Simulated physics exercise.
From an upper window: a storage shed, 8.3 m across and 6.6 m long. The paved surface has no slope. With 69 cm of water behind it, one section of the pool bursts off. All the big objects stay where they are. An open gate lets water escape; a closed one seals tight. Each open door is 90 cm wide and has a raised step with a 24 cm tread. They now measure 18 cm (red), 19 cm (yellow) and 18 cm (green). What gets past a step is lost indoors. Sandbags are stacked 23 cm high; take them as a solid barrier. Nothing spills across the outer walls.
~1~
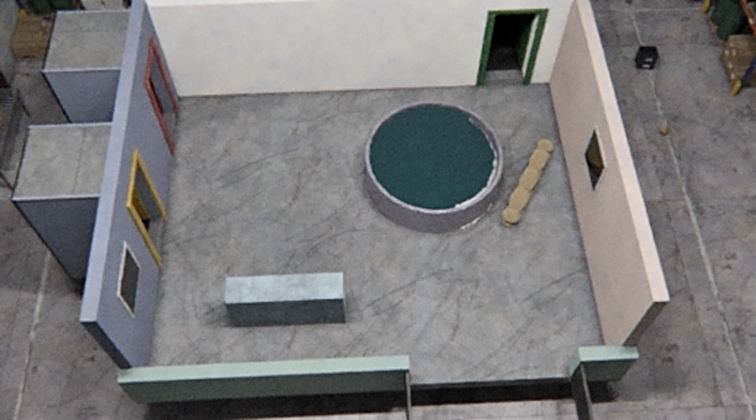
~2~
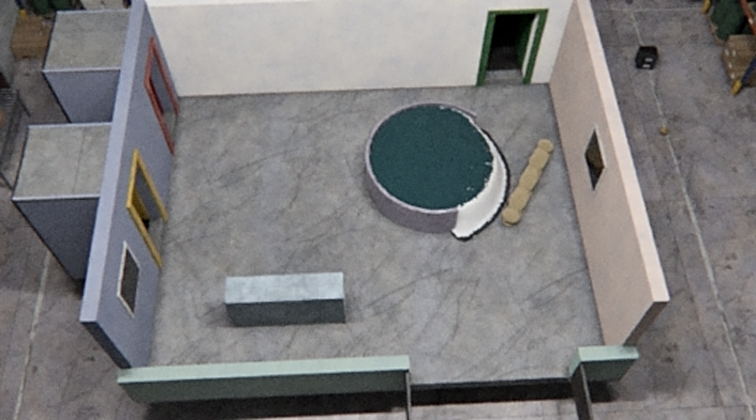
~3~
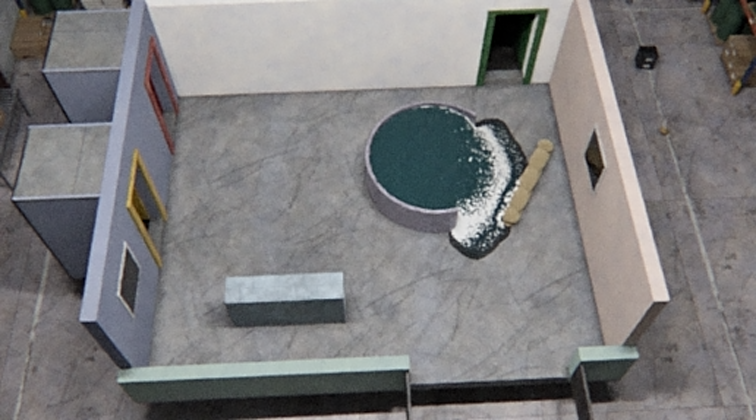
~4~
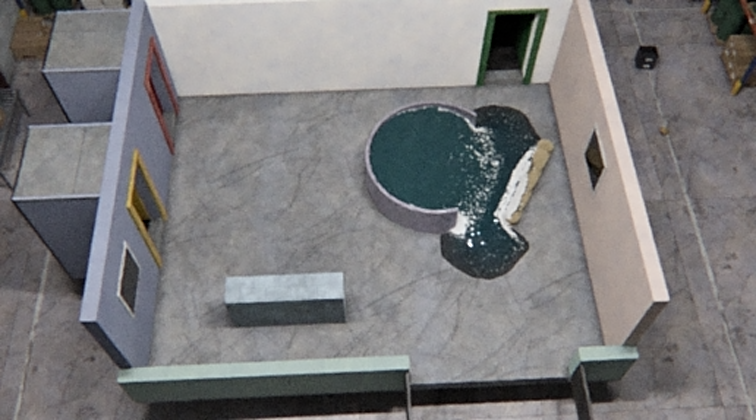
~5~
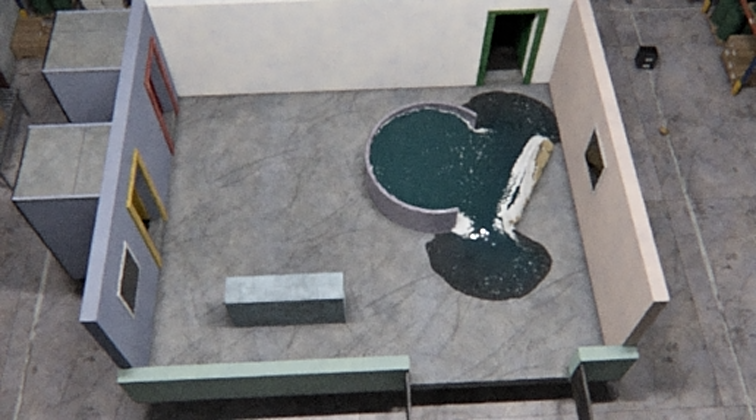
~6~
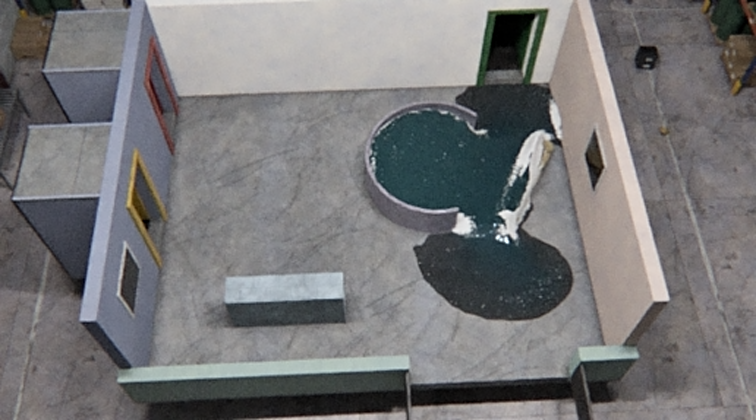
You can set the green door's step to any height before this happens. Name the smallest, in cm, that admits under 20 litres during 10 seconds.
Some 31 cm above the ground.
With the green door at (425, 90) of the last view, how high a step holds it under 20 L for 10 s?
About 6.5 cm.
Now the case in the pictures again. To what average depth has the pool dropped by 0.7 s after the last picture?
Some 36 cm.
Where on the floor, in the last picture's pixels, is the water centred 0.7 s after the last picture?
Around (477, 182).
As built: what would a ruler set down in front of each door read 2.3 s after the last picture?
In cm: Red 0, yellow 0, green 33.
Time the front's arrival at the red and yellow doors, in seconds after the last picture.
Arrival: Red 4.0 s, yellow 5.0 s.
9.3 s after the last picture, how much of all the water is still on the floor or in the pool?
Some 66 per cent remains.
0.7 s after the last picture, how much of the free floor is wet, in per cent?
Some 30 per cent of it.
Then, 0.7 s after the last picture water covers 30 % of the floor, deepest (60 cm) near (550, 86); 17 cm at the green door, 0 litres in over its 18 cm step.
Then, 2.3 s after the last picture water covers 40 % of the floor, deepest (36 cm) near (534, 86); 33 cm at the green door, 81 litres in over its 18 cm step.
Then, 9.3 s after the last picture water covers 85 % of the floor, deepest (14 cm) near (198, 381); 8 cm at the green door, 142 litres in over its 18 cm step.
At the green door as built, the water peaked near 34 cm, 1.9 s after the last picture.
Run again over the same 10 s with other heights there, 49 litres in over 26 cm, 8 litres over 35 cm. The limit of 20 litres is kept from about 31 cm up.
